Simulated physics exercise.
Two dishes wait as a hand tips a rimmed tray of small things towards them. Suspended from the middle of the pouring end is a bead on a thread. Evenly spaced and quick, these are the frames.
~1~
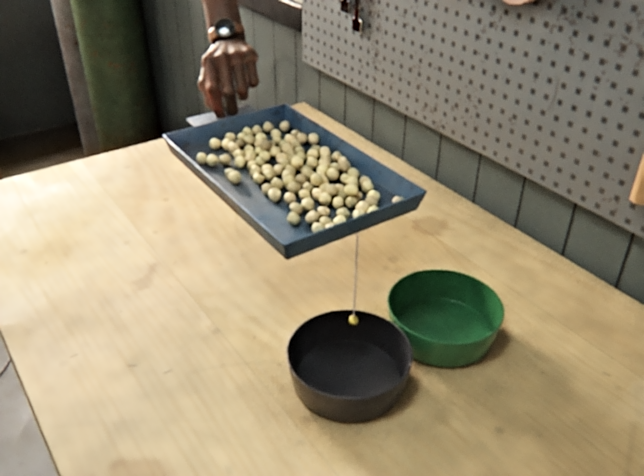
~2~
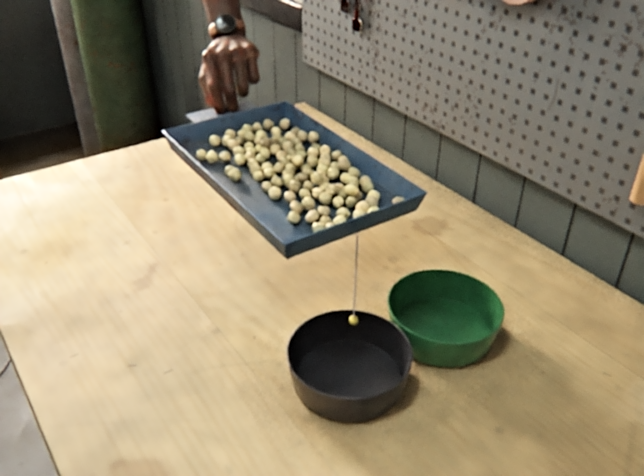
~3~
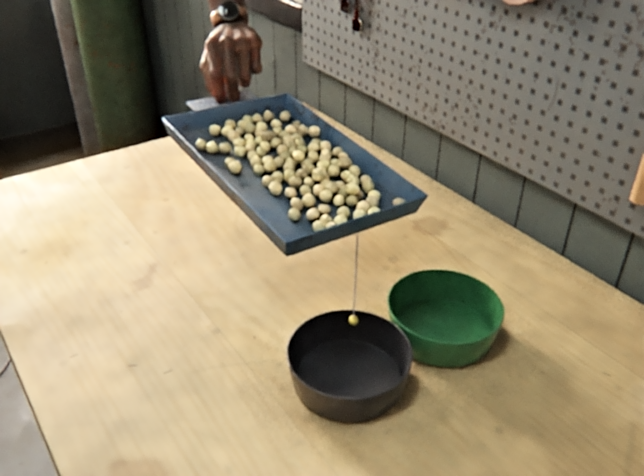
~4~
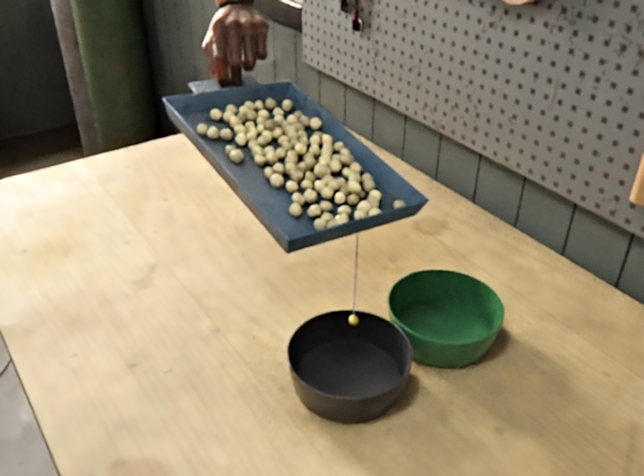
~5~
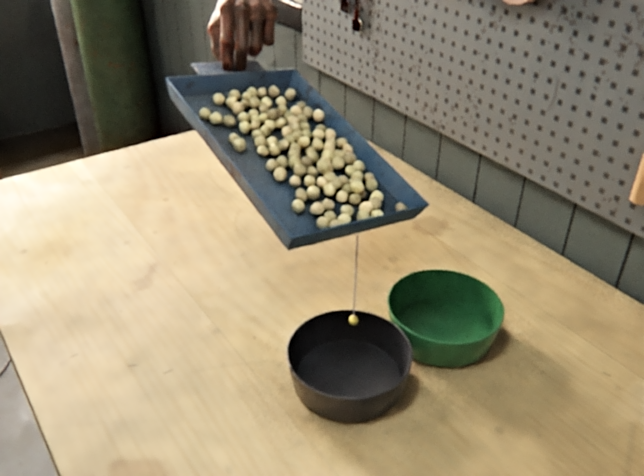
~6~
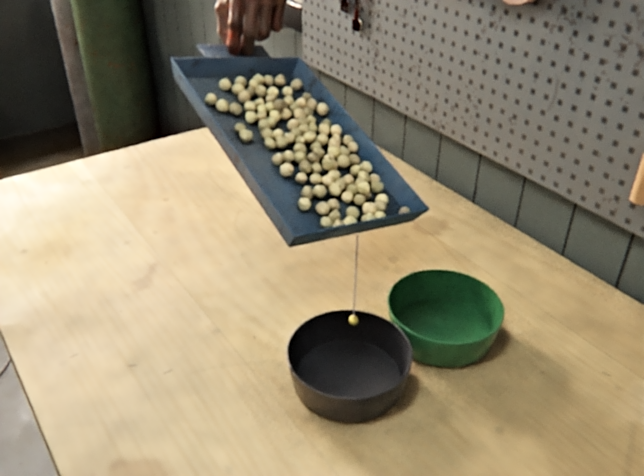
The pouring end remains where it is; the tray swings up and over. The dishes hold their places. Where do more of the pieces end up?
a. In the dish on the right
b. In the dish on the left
(a) In the dish on the right.
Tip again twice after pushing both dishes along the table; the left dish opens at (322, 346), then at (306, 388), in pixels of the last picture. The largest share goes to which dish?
Case one: The dish at right. Case two: The dish at right.
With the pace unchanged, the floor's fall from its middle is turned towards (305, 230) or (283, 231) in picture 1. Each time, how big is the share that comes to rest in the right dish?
Shares: 0 %, then 0 %.
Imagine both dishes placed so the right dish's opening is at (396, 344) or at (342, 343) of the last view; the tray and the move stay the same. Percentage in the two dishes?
First case: Some 50 %; second case: Some 0 %.
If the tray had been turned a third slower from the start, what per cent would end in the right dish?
I'd say 80 percent or thereabouts.
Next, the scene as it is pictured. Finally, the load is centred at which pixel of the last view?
Near (443, 333).
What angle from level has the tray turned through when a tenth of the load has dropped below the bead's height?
It is at around 100 degrees by then.
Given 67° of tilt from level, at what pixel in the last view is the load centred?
Near (374, 155).
Shortly afterwards, tray tipped steeply; all but a few on the tray; only a few in the air.
Next, tray tipped past a quarter turn; near a quarter on the tray; only a few in the left dish; near a third in the right dish; only a few outside both; near half in the air.
Some moments later, tray tipped past a quarter turn; a little in the left dish; the bulk in the right dish; a little outside both.
In the end, tray tipped past a quarter turn; a little in the left dish; the bulk in the right dish; a little outside both.
